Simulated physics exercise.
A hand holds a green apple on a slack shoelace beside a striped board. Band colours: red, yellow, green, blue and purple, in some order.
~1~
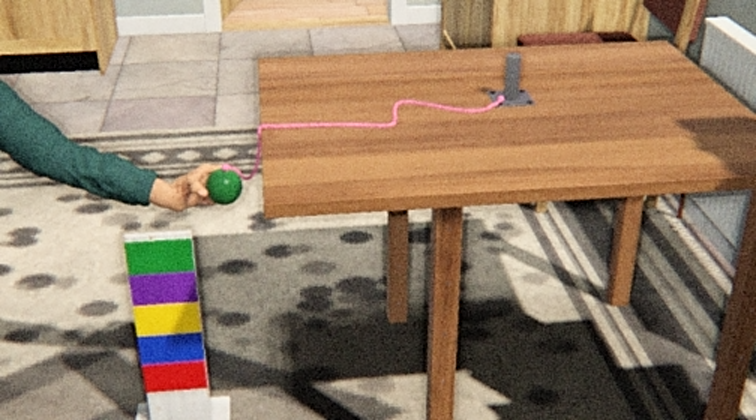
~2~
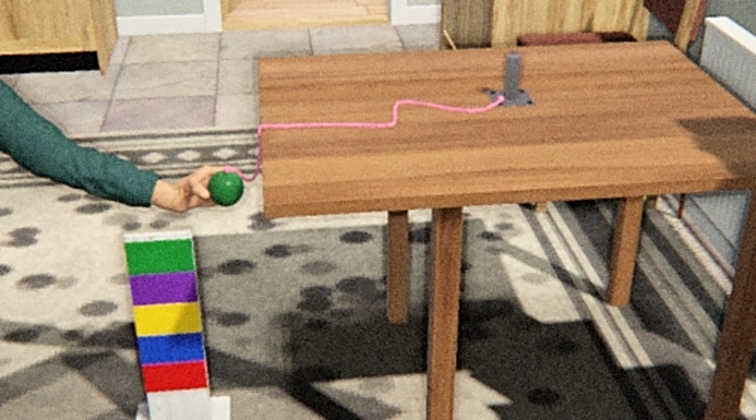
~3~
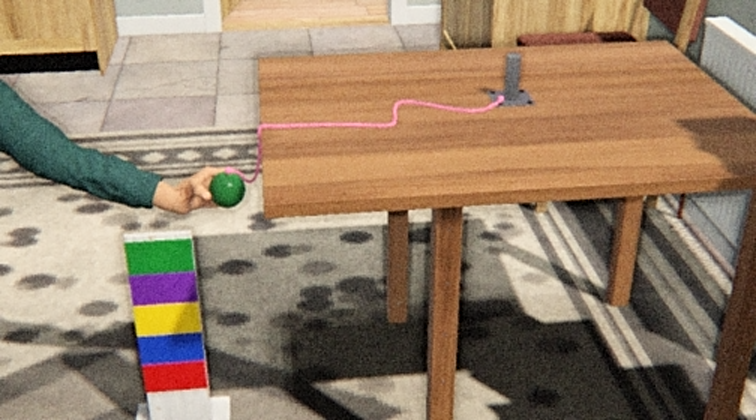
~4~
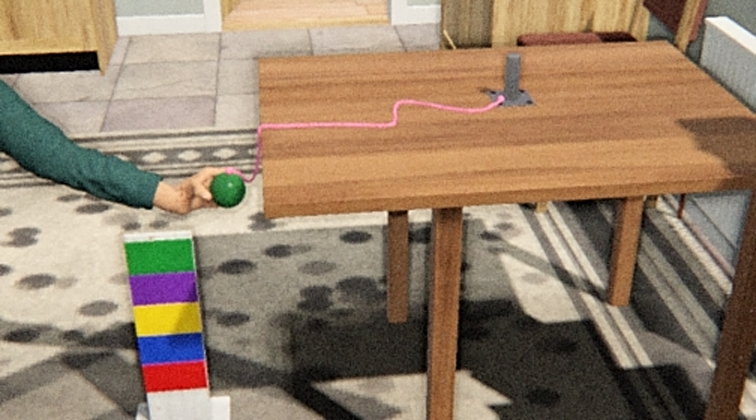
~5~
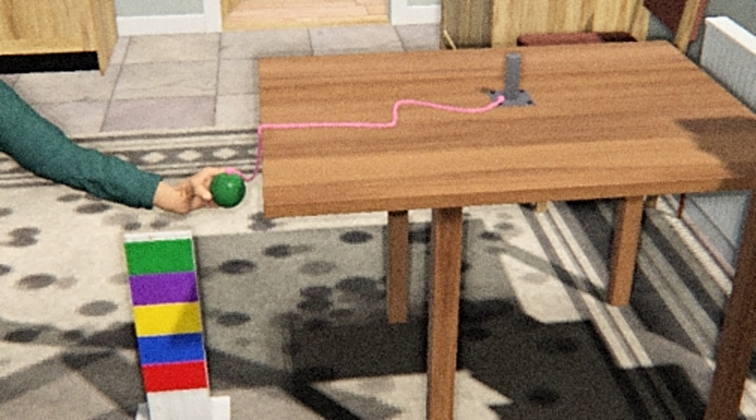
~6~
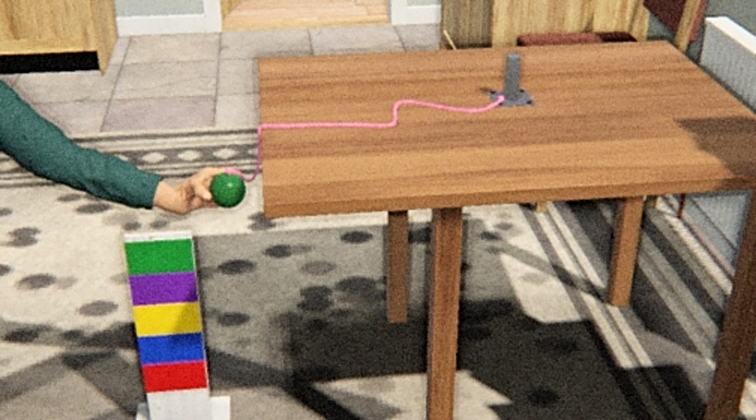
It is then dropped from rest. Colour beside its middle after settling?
Purple.
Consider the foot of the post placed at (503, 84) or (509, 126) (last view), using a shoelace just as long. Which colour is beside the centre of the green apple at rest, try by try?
Taking the two spots in turn: Purple, then yellow.
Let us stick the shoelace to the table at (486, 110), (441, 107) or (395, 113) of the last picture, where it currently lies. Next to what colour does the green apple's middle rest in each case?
Result per try, in sequence: Purple / purple / green.
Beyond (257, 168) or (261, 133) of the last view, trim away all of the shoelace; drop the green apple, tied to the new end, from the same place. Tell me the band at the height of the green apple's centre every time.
Green; no band.
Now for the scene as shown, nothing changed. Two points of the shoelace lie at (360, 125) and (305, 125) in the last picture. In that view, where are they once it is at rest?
They go to (292, 117) and to (260, 142).
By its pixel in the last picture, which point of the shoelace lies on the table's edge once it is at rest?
(324, 125).
Soon after, apple near (292, 267); level with purple.
After that, apple near (255, 265); level with purple.
In the end, apple near (261, 270); level with purple. The shoelace holds its middle at purple.
